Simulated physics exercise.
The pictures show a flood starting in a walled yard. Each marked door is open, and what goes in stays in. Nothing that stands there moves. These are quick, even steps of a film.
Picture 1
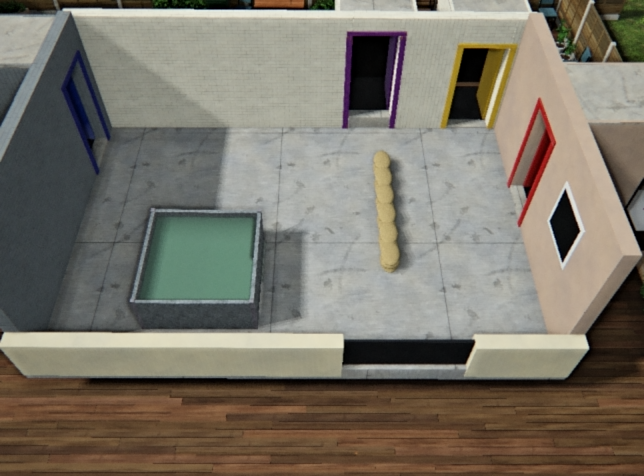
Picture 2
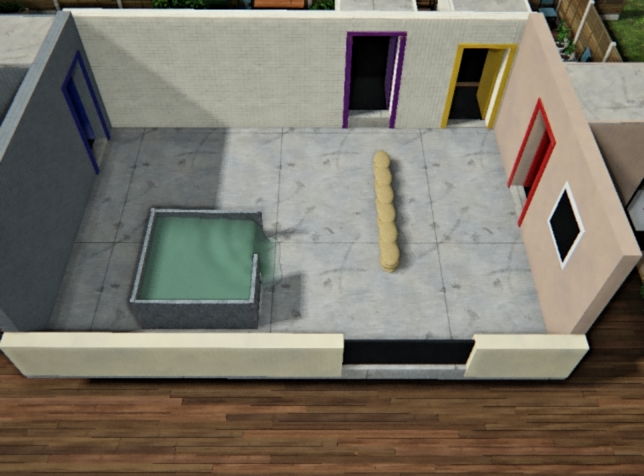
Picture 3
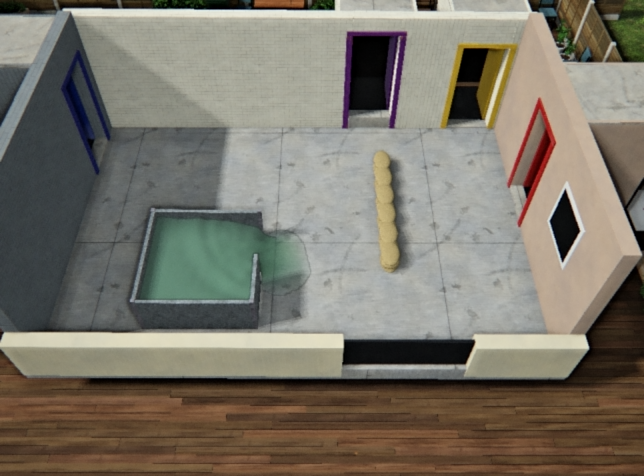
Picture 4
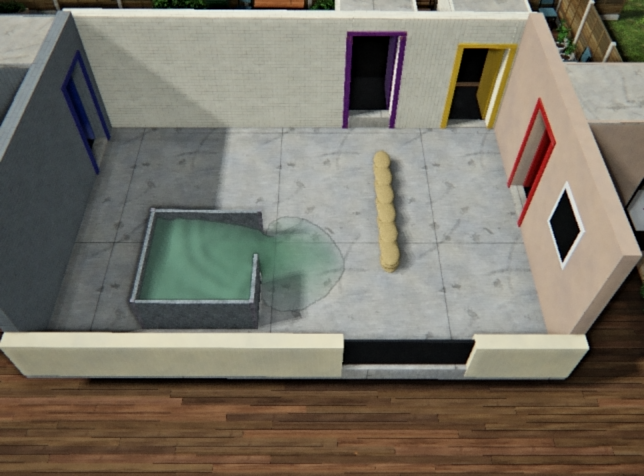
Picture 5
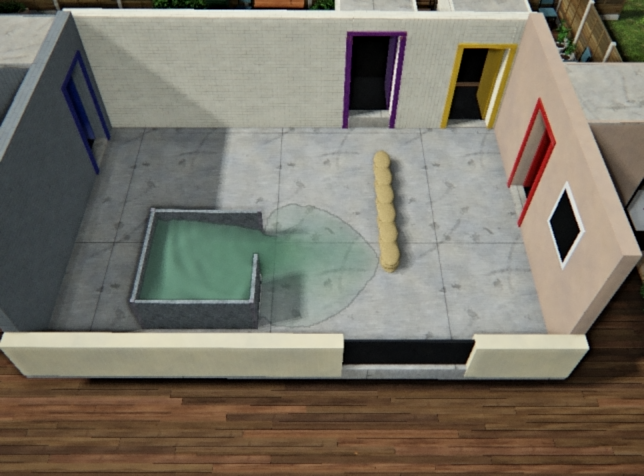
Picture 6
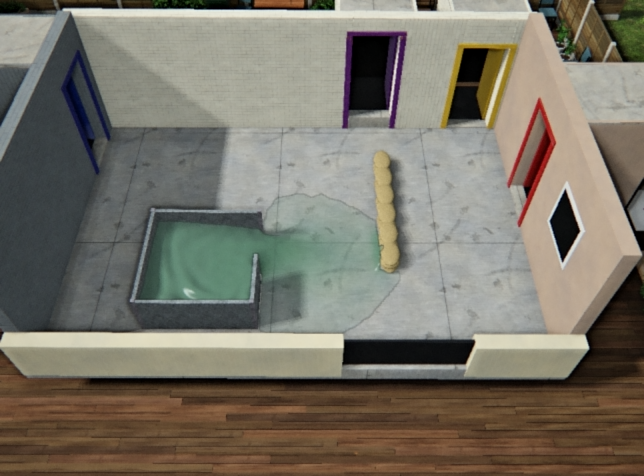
A square tank opens on its right side and green water spreads rightward across the yard floor to a tan barrier.
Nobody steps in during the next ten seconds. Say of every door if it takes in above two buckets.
One by one: The purple door holds within the limit; the red door holds within the limit; the blue door holds within the limit; the yellow door floods.
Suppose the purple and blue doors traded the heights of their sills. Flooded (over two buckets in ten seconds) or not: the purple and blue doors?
Then: The purple one takes more; the blue one holds.
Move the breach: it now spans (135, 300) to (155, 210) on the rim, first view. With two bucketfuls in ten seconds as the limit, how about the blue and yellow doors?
One by one: Blue door lets more in; yellow door lets more in.
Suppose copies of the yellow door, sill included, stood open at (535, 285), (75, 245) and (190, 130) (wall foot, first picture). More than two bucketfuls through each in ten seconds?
As listed: Takes more, is under, is under.
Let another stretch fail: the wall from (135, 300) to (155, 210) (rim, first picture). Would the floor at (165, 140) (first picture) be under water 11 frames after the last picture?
Answer: Flooded.
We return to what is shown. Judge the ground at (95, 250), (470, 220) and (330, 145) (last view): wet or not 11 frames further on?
As listed: Dry, not flooded, under water.
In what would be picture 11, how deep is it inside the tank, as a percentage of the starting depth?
Near 66 in a hundred.
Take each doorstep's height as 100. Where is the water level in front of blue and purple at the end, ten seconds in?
In turn 90 and 30 per cent.
A moment on, water covers 25 % of the floor; the purple door not reached, the red door not reached, the blue door not reached, the yellow door not reached.
Next, water covers 30 % of the floor; the purple door wet at the sill, nothing in, the red door not reached, the blue door not reached, the yellow door not reached.
Then, water covers 45 % of the floor; the purple door wet at the sill, nothing in, the red door not reached, the blue door not reached, the yellow door wet at the sill, nothing in.
Later, water covers 80 % of the floor; the purple door wet at the sill, nothing in, the red door wet at the sill, nothing in, the blue door wet at the sill, nothing in, the yellow door under two buckets in.
In the end, water covers 95 % of the floor; the purple door wet at the sill, nothing in, the red door wet at the sill, nothing in, the blue door under two buckets in, the yellow door far over two buckets in.
